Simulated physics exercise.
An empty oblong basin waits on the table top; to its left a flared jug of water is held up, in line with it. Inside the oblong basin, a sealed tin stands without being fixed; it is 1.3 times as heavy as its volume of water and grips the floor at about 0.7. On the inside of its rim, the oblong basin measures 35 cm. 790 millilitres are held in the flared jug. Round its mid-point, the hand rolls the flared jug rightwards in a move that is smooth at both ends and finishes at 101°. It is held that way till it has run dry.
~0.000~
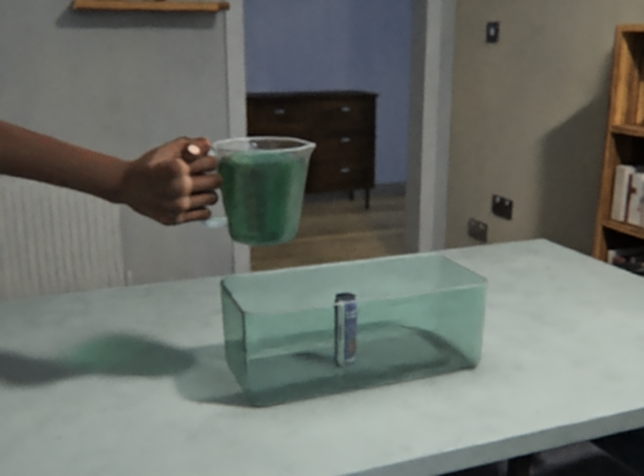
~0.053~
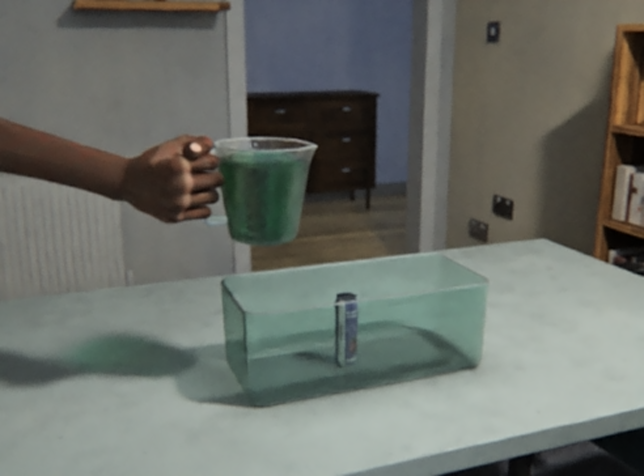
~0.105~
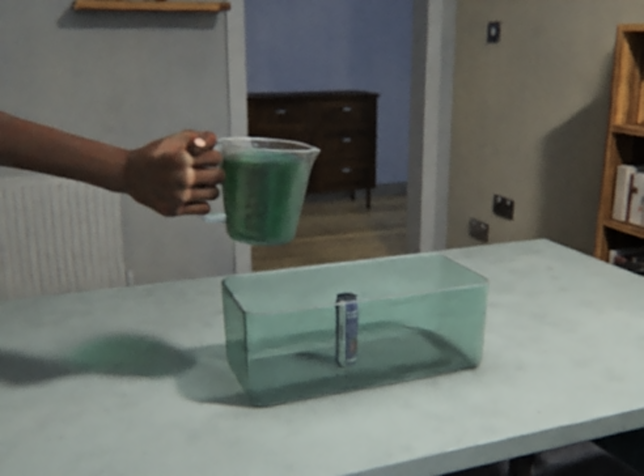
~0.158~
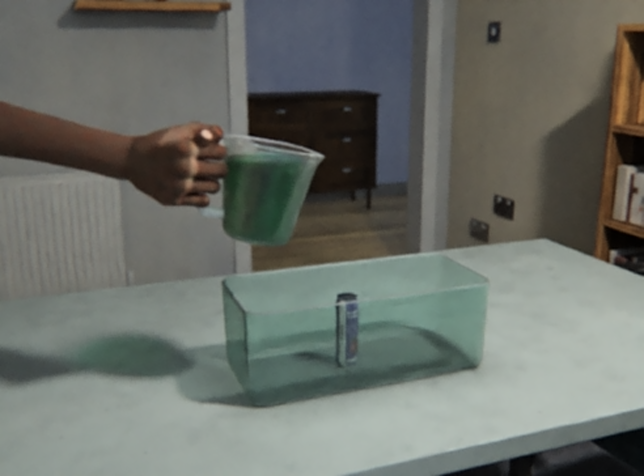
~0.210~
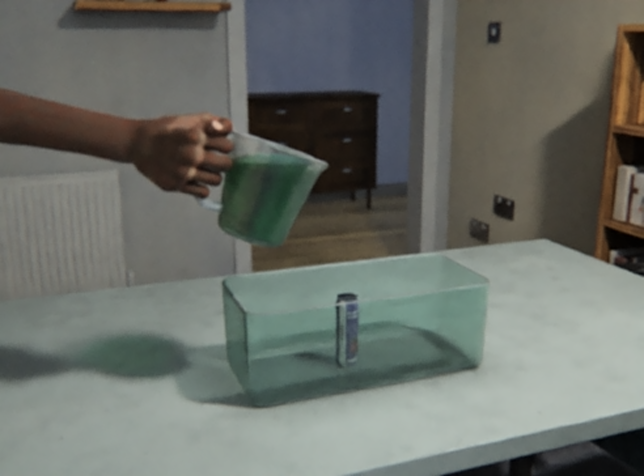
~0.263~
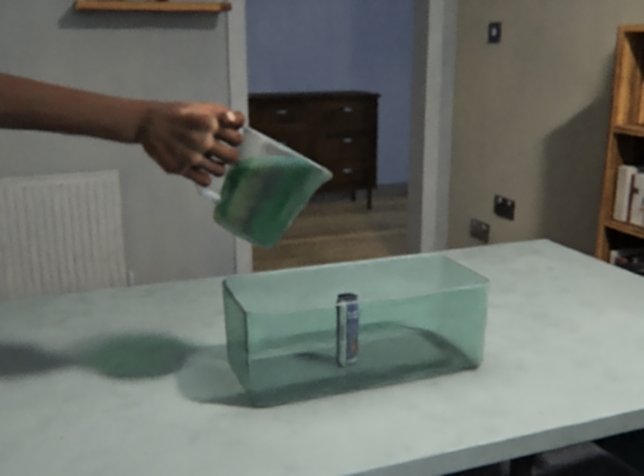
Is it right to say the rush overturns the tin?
Wrong.
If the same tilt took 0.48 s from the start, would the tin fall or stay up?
Outcome - the tin stays erect.
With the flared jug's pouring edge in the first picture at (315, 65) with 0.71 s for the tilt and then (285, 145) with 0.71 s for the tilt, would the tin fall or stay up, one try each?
Trial 1 - tin stays standing; trial 2 - tin tips.
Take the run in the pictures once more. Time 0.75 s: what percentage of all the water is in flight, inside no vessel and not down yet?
Roughly 14 %.
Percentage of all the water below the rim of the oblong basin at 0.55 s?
Around 20%.
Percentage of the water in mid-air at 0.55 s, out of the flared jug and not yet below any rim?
Close to 26 in a hundred.
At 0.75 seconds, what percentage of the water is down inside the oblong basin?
The share is close to 76 percent.
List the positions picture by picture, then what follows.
In the first picture, it leans 0°; its right rim is at (314, 143); the water meets the walls at (217, 161) and (303, 156); the oblong basin's rim runs from (232, 297) to (463, 268); the tin's top is at (346, 299).
In the second picture, it leans 1°; its right rim is at (316, 144); the water meets the walls at (219, 160) and (304, 156).
In the third picture, it leans 5°; its right rim is at (319, 148); the water meets the walls at (221, 159) and (307, 158).
In the fourth picture, it leans 12°; its right rim is at (323, 155); the water meets the walls at (226, 159) and (311, 160).
In the fifth picture, it leans 20°; its right rim is at (327, 164); the water meets the walls at (230, 162) and (318, 163).
In the sixth picture, it leans 31°; its right rim is at (330, 176); the water meets the walls at (230, 170) and (324, 168); 1 per cent is over the edge.
By 0.55 s the tilt is 88° and 53 per cent is still to pour; the tin stands where it began.
By 0.75 s the tilt is 101° and 12 per cent is still to pour; the tin stands where it began.
By 0.97 s the tilt is 101° and 1 per cent is still to pour; the tin stands where it began.
By 1.21 s the tilt is 101° and 0 per cent is still to pour; the tin stands where it began.
At rest the tin stands where it began.
